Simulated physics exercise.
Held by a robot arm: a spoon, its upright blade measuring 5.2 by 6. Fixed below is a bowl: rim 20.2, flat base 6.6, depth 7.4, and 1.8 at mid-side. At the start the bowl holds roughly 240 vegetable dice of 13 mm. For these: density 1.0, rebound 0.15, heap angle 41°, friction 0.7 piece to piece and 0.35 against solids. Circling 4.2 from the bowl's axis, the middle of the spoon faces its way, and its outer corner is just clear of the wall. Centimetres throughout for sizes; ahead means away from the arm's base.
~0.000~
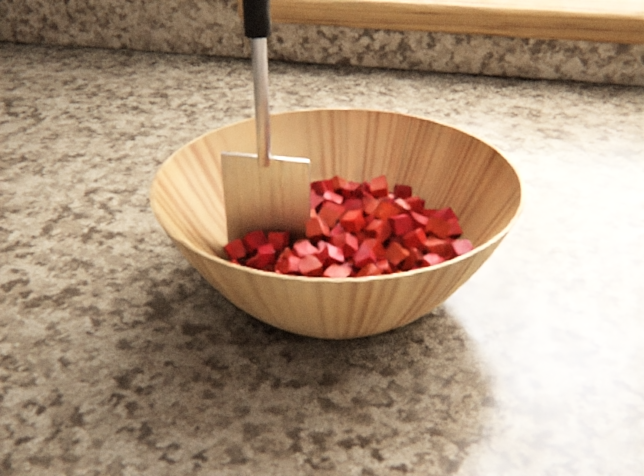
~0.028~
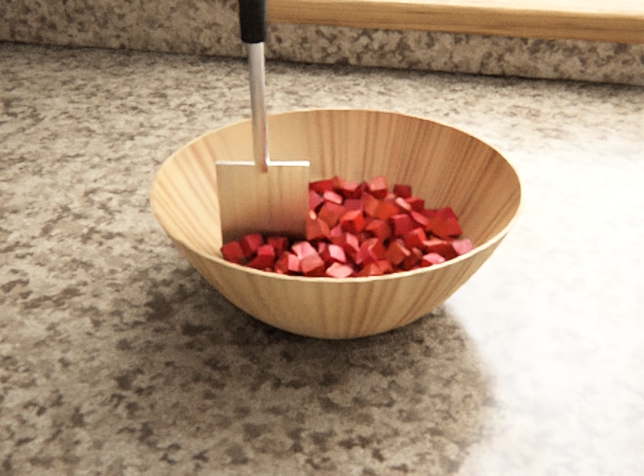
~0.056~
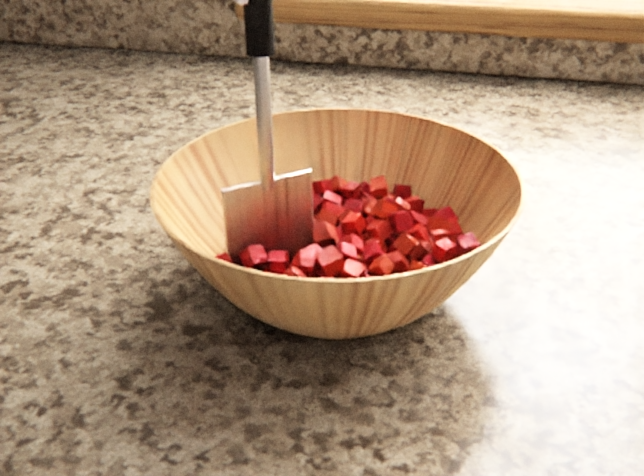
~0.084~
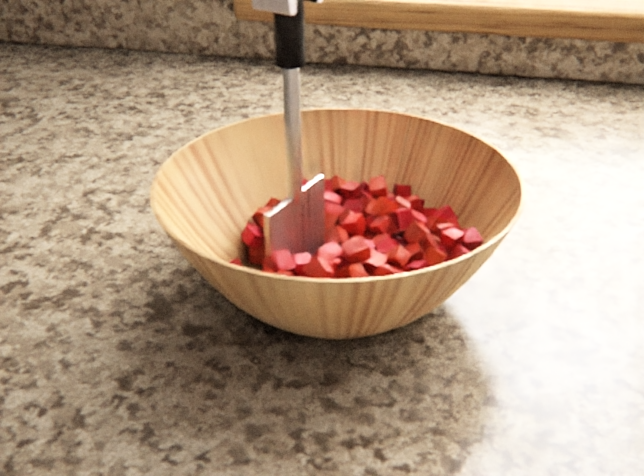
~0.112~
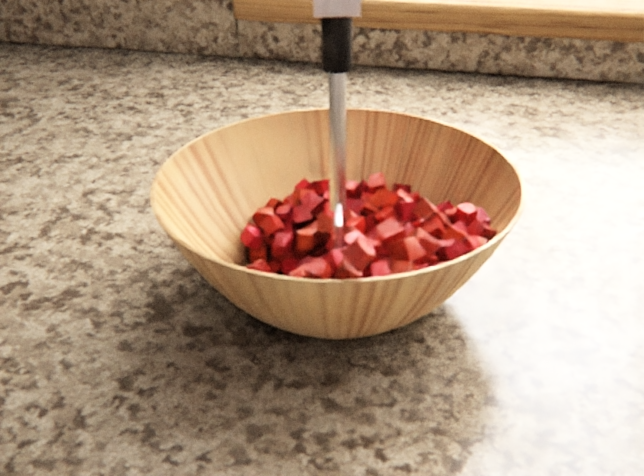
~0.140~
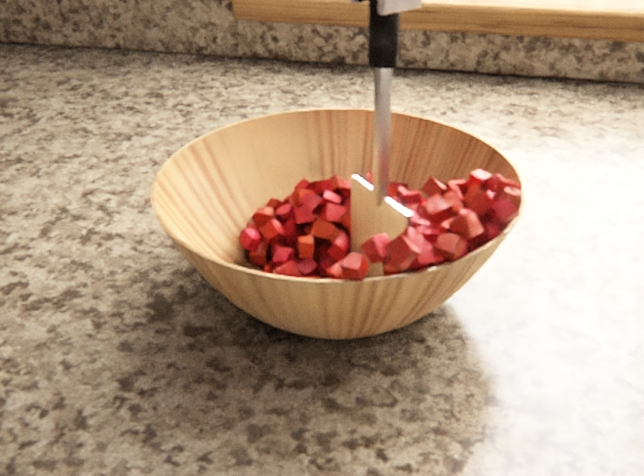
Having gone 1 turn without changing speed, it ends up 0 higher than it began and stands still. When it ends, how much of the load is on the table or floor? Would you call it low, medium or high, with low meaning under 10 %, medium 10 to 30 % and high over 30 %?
I would call it high, over 30 %.
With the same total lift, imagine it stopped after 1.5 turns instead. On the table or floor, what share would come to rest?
55 %.
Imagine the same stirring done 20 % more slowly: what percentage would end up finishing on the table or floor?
In that case, close to 30 in a hundred.
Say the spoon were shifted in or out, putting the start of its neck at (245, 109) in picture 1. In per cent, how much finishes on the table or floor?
Roughly 25 per cent.
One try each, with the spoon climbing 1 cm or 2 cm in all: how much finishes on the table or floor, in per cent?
Around 35 percent, then 25 percent.
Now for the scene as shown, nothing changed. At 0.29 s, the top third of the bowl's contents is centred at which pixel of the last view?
Near pixel (280, 133).
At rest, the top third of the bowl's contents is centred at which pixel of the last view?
I'd say close to (296, 284).
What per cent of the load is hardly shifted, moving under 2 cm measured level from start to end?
I'd guess close to 5 percent of the load.
After 0.21 s, 215° round, highest piece 12 above the table; 218 in the bowl, 27 in flight or on the tool.
After 0.29 s, 297° round, highest piece 13 above the table; 186 in the bowl, 6 on the table or floor, 53 in flight or on the tool.
After 0.52 s, 0° round, highest piece 7 above the table; 137 in the bowl, 108 on the table or floor.
After 1.22 s, 0° round, highest piece 7 above the table; 137 in the bowl, 108 on the table or floor.
In the end, 137 in the bowl, 108 on the table or floor. That is 44 % on the table or floor.
